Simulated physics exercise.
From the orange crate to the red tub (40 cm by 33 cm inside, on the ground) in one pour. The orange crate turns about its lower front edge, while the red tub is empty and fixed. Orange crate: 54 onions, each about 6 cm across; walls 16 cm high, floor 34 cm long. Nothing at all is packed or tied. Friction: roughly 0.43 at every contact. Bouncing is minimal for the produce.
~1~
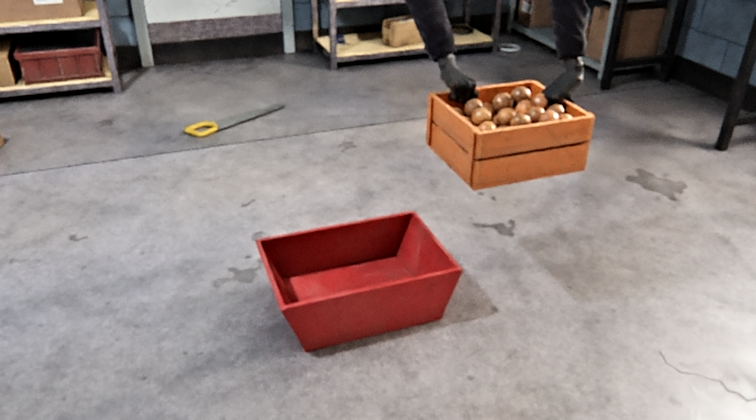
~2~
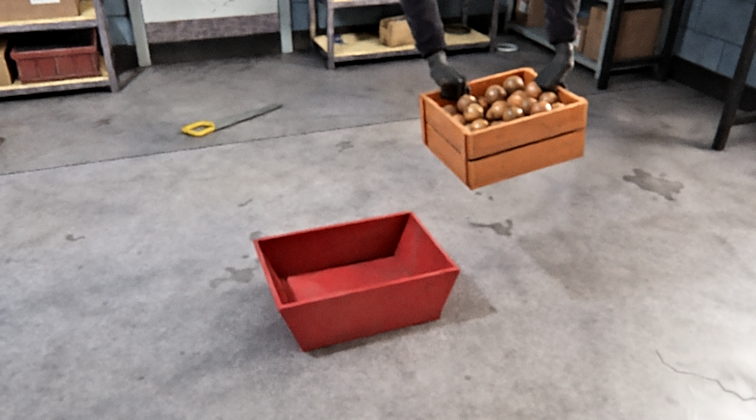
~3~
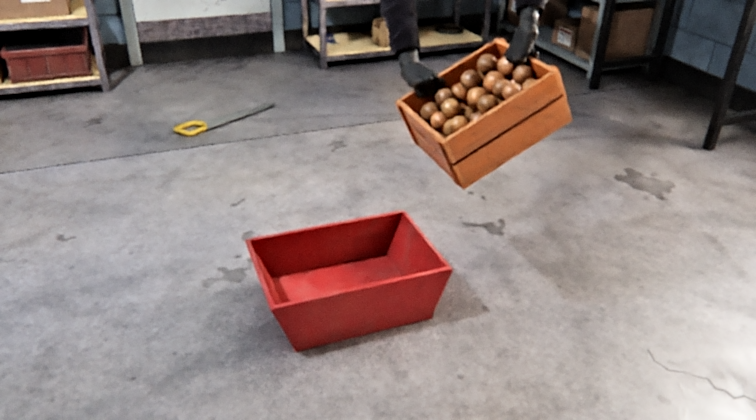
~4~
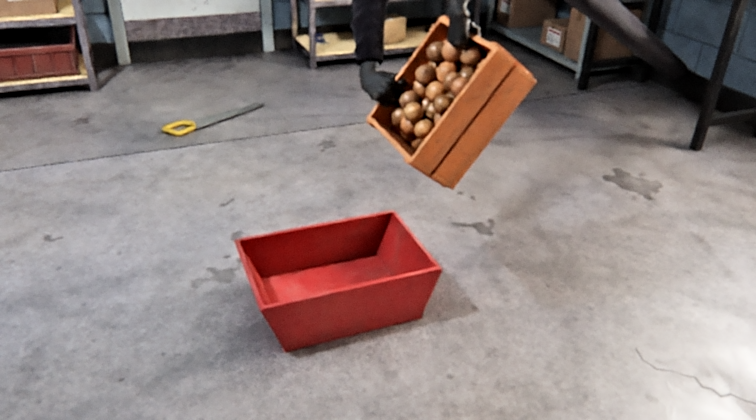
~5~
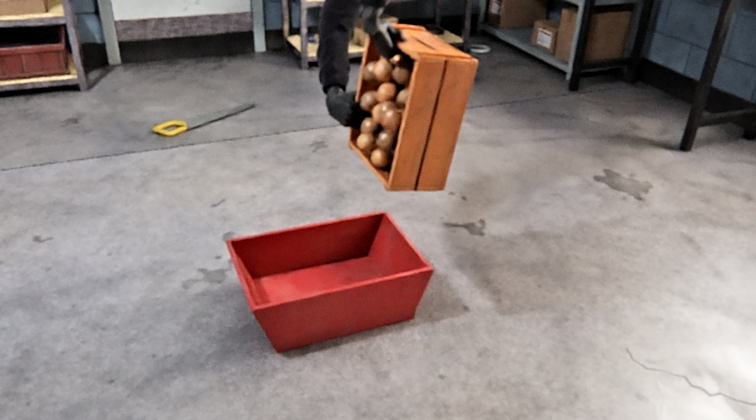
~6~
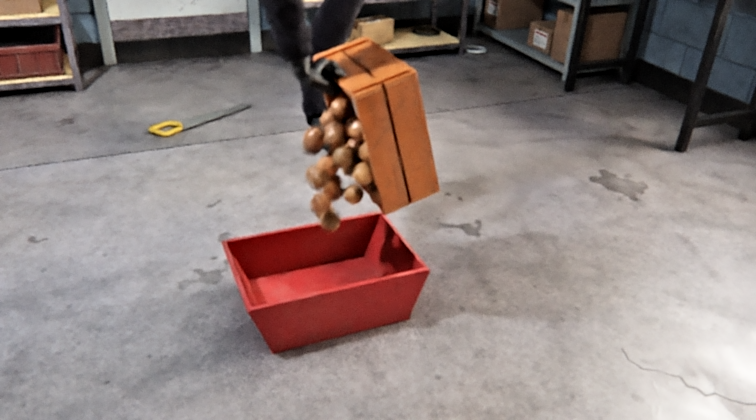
An orange crate of round brown onions, gripped by a person in black gloves at upper right, moves left and tilts steadily until its open side faces left and downward. Seen from above, the grey workshop floor holds a red tub near the centre and a yellow-handled tool at left, with shelves behind. Onions tumble out above the tub as the view drifts slightly right.
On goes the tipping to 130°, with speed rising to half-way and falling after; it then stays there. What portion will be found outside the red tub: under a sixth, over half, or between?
Outside the red tub: Below one sixth.
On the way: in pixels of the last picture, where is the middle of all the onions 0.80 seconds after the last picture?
Estimated middle - around (301, 294).
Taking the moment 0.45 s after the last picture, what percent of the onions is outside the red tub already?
Estimate for then: Some 0 percent.
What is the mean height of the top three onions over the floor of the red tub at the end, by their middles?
That is close to 13 centimetres.
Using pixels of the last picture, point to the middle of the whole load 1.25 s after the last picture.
Around (301, 294).
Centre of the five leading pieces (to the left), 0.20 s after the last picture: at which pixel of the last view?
Somewhere near pixel (257, 283).
Then, 0.20 s after the last picture, tilt 129°; 11 still in the orange crate, 28 in the red tub and 15 in the air.
Then, 0.45 s after the last picture, tilt 130°; 53 in the red tub and 1 in the air.
Then, 0.80 s after the last picture, tilt 130°; 53 in the red tub and 1 outside the red tub.
Final count (1.25 s after the last picture), 53 in the red tub and 1 outside the red tub. Asked share, 1 of 54, 2 per cent.
